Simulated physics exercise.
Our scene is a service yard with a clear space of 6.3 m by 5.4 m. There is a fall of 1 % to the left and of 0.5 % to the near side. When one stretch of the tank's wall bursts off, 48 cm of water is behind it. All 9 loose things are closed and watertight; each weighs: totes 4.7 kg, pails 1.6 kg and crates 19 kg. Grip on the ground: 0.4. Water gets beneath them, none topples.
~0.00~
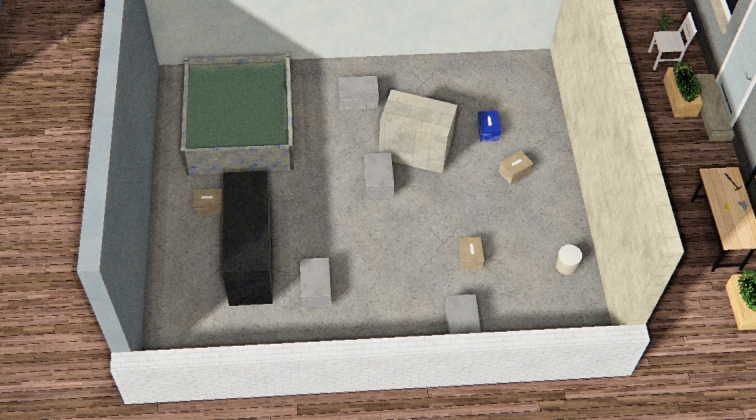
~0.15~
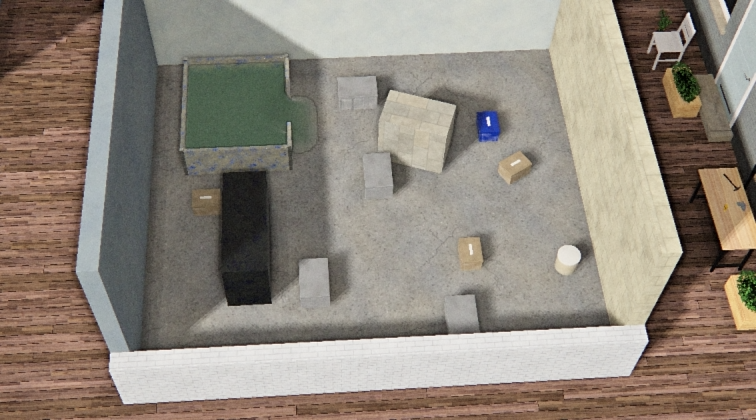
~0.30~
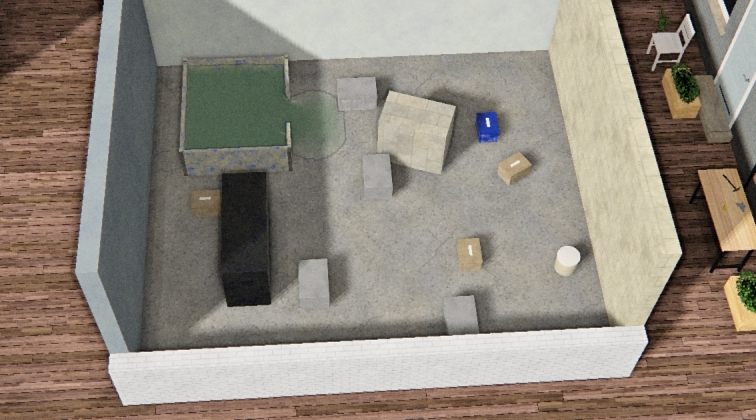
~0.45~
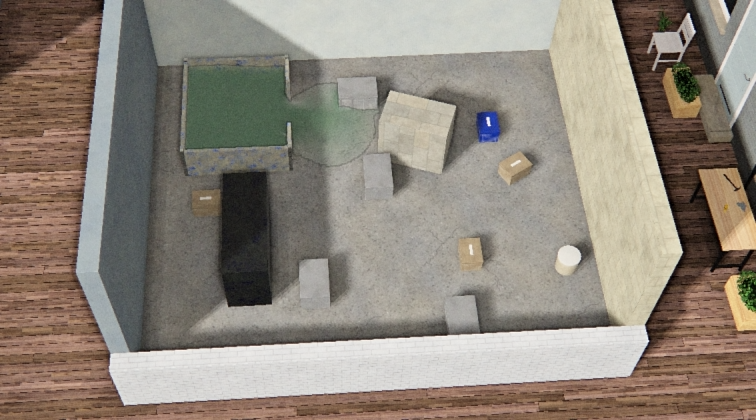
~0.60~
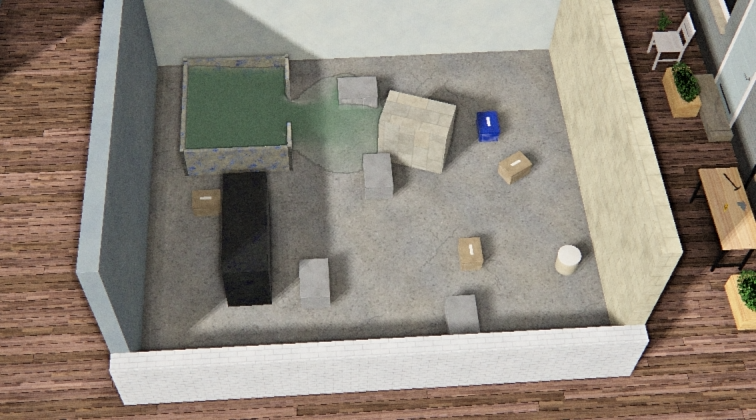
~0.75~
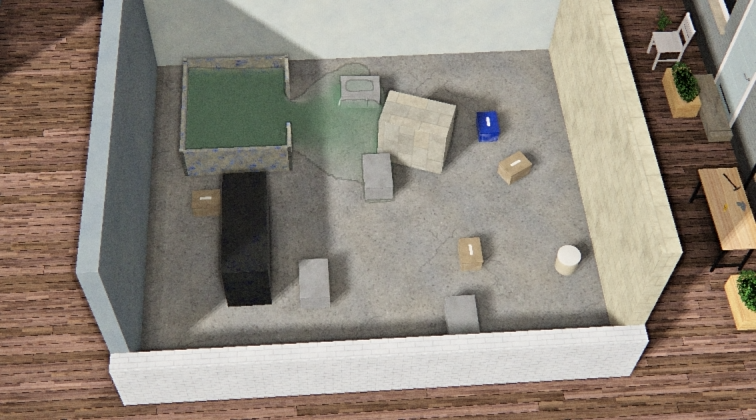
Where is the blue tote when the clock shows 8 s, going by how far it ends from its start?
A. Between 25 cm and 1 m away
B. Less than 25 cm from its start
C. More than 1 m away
Option C: More than 1 m away.
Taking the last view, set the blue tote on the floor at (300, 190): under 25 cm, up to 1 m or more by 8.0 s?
Short answer: It hardly moves.
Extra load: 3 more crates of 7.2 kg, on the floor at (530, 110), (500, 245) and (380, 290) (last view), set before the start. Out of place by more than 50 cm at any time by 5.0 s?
In turn: Past it, short of it, over.
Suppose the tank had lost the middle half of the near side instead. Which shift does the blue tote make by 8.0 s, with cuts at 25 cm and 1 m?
From there, the blue tote remains planted.
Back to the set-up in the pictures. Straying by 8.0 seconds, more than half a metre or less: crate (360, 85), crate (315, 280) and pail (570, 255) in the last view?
Beyond, within, beyond.
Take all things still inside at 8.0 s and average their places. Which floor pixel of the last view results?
Mean position: Approximately (418, 258).
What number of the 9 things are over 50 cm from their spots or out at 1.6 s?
By my tally, 1.
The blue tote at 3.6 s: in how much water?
The depth there is around 5 cm.
After 1.6 s the blue tote is near (488, 122), 0.0 m from its start, aground; 0 afloat.
After 3.6 s the blue tote is near (529, 129), 0.6 m from its start, aground; 1 afloat.
After 5.6 s the blue tote is near (487, 190), 1.3 m from its start, afloat; 4 afloat.
After 8.0 s the blue tote is near (457, 226), 2.0 m from its start, aground; 3 afloat.
